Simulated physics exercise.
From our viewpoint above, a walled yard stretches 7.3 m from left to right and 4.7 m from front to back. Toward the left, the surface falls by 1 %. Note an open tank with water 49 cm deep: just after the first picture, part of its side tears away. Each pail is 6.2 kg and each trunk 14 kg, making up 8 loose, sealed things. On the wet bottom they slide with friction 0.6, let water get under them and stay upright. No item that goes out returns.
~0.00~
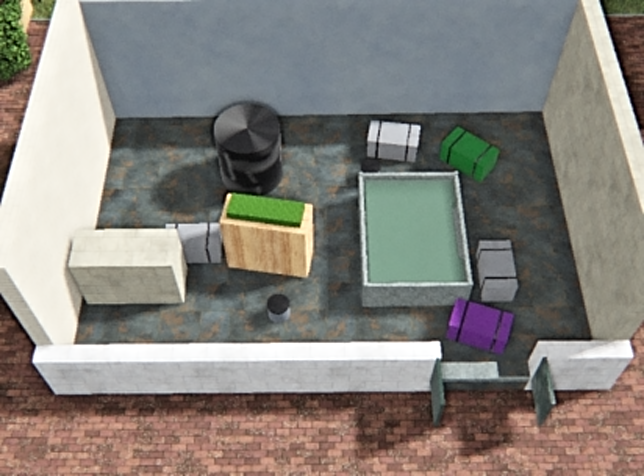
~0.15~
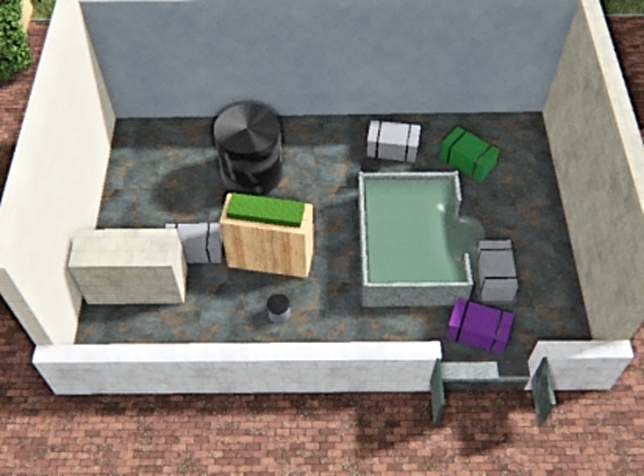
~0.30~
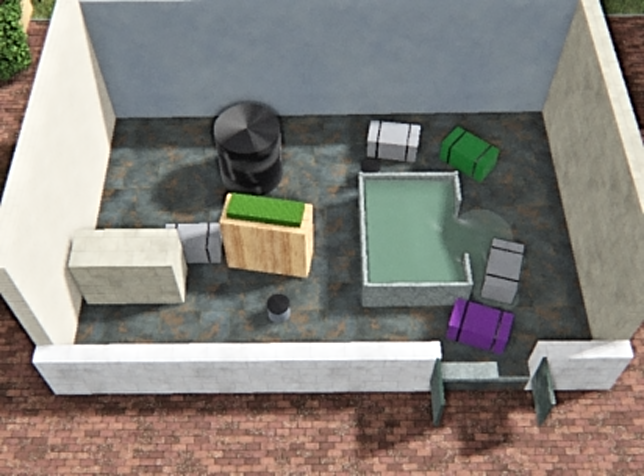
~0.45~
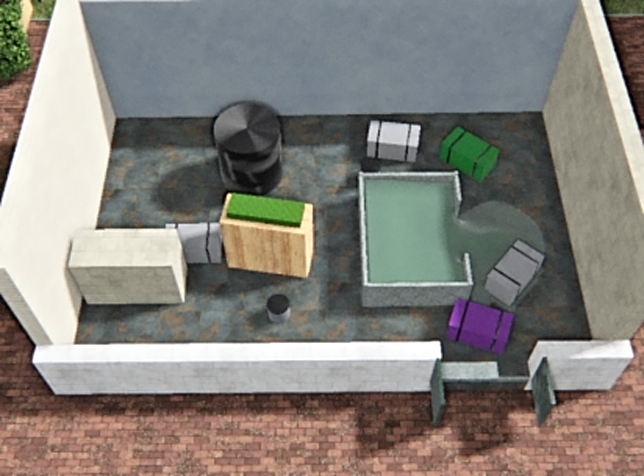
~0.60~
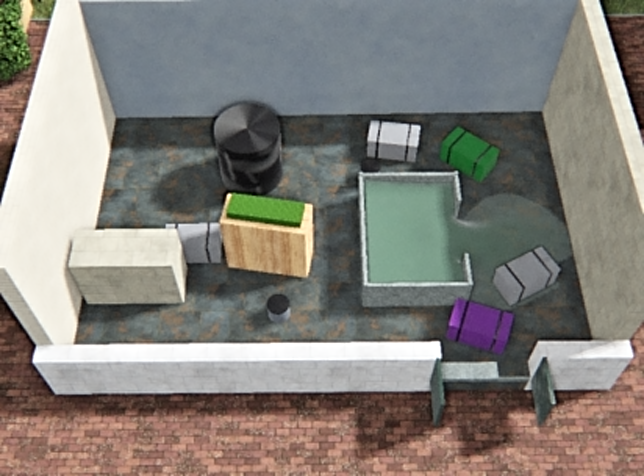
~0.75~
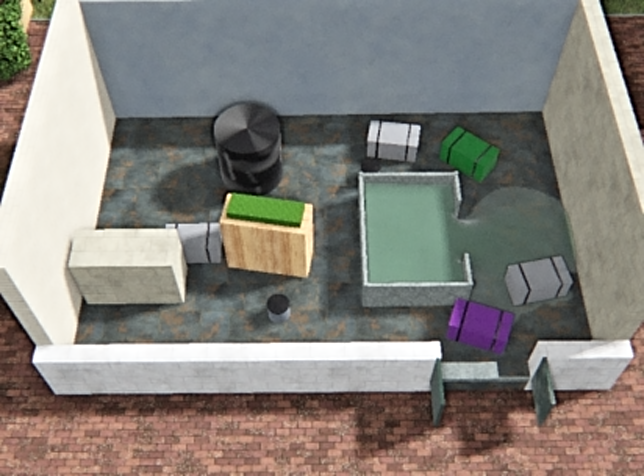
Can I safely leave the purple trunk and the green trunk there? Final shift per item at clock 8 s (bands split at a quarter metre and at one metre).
At the end, chances are the purple trunk gets dragged off a good way; chances are the green trunk gets shoved a modest way.
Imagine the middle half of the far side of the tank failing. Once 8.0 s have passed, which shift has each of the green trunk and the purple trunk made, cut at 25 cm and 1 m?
Then the green trunk gets carried off, the purple trunk barely shifts.
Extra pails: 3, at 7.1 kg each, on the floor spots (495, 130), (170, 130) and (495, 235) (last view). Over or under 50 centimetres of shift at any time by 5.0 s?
In order: Above it, below it, above it.
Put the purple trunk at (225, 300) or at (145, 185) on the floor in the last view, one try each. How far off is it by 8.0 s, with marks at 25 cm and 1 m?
One try each gives this: It remains roughly in place, then it remains roughly in place.
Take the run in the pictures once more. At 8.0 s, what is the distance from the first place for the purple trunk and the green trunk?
The first is around 400 cm away, the second around 60 cm.
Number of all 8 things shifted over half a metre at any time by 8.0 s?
Tally: 3.
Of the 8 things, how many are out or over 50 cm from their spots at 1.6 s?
I count 1.
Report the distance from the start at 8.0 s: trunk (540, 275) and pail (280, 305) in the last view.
Lab note - net shifts in turn: 350 cm; 40 cm.
After 1.6 s the purple trunk is near (482, 320), 0.0 m from its start, aground; the green trunk is near (471, 146), 0.0 m from its start, aground; 0 of 8 are out; 0 afloat.
After 3.6 s the purple trunk is near (407, 323), 1.0 m from its start, aground; the green trunk is near (471, 146), 0.0 m from its start, aground; 0 of 8 are out; 1 afloat.
After 5.6 s the purple trunk is near (288, 332), 2.7 m from its start, aground; the green trunk is near (456, 157), 0.3 m from its start, aground; 0 of 8 are out; 0 afloat.
After 8.0 s the purple trunk is near (186, 318), 4.1 m from its start, aground; the green trunk is near (443, 167), 0.6 m from its start, afloat; 0 of 8 are out; 1 afloat.
